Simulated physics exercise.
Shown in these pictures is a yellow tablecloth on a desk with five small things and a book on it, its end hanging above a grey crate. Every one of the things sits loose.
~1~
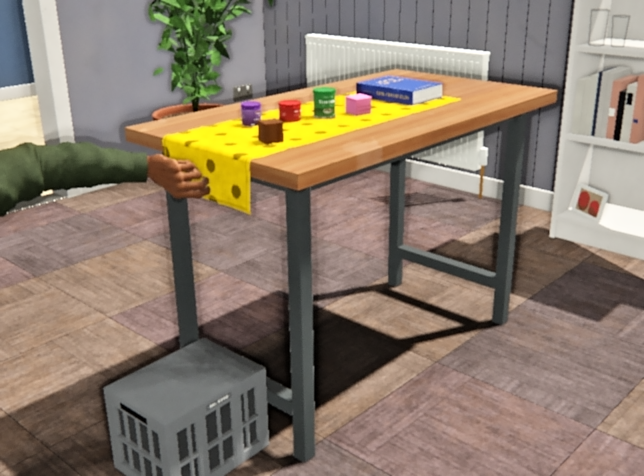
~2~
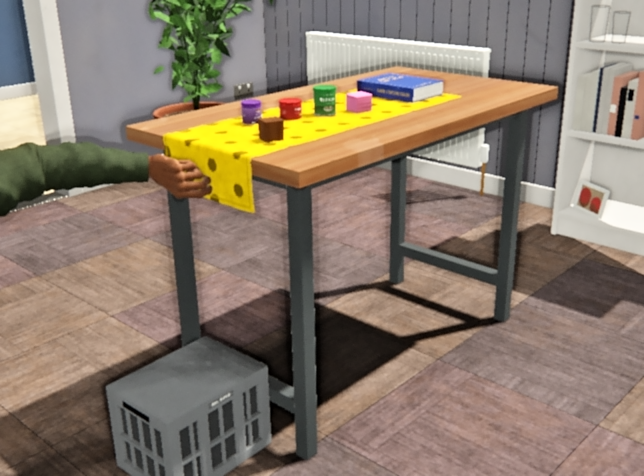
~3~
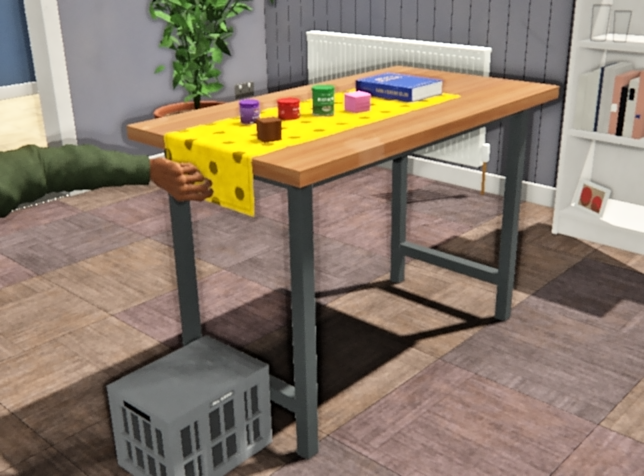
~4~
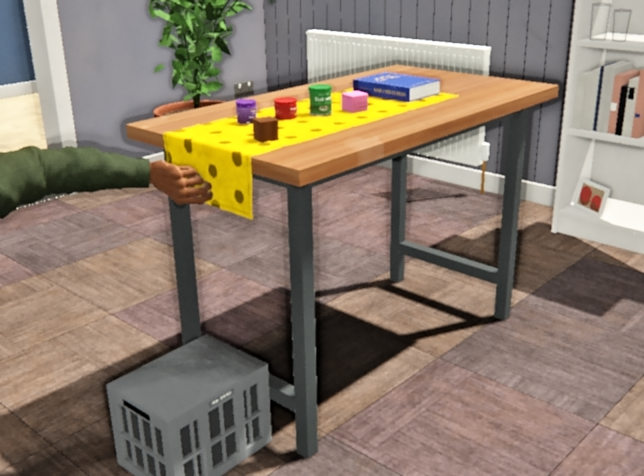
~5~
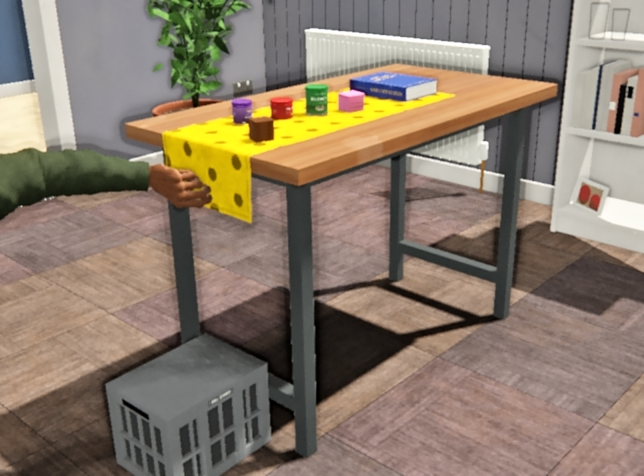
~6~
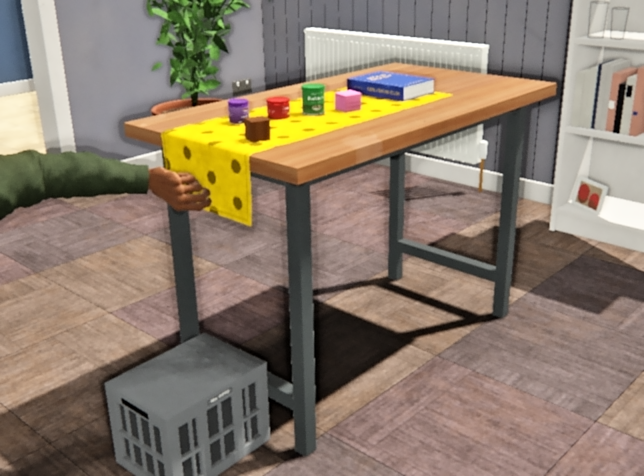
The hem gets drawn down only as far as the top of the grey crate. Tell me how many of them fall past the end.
It ends with four things gone from the top.
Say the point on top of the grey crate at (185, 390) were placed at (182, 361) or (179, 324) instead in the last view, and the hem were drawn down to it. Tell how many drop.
In that case 3 and 2.
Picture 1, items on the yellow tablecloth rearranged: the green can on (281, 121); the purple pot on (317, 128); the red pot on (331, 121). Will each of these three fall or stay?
Here's what happens: The green can leaves its perch, the purple pot leaves its perch, the red pot leaves its perch.
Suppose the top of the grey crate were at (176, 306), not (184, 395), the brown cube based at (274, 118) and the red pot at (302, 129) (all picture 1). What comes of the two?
The brown cube stays put; the red pot stays put.
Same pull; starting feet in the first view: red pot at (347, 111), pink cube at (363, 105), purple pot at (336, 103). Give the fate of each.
Outcome: Red pot is still in place, pink cube is still in place, purple pot is still in place.
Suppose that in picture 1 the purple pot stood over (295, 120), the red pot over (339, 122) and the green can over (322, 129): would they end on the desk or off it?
Here's the result: The purple pot leaves the top, the red pot leaves the top and the green can leaves the top.
Early on, hem near (212, 310); brown cube and purple pot gone.
Midway, hem on the crate; brown cube, purple pot, red pot and green can gone.
Finally, hem on the crate; brown cube, purple pot, red pot and green can gone. The desk loses four.
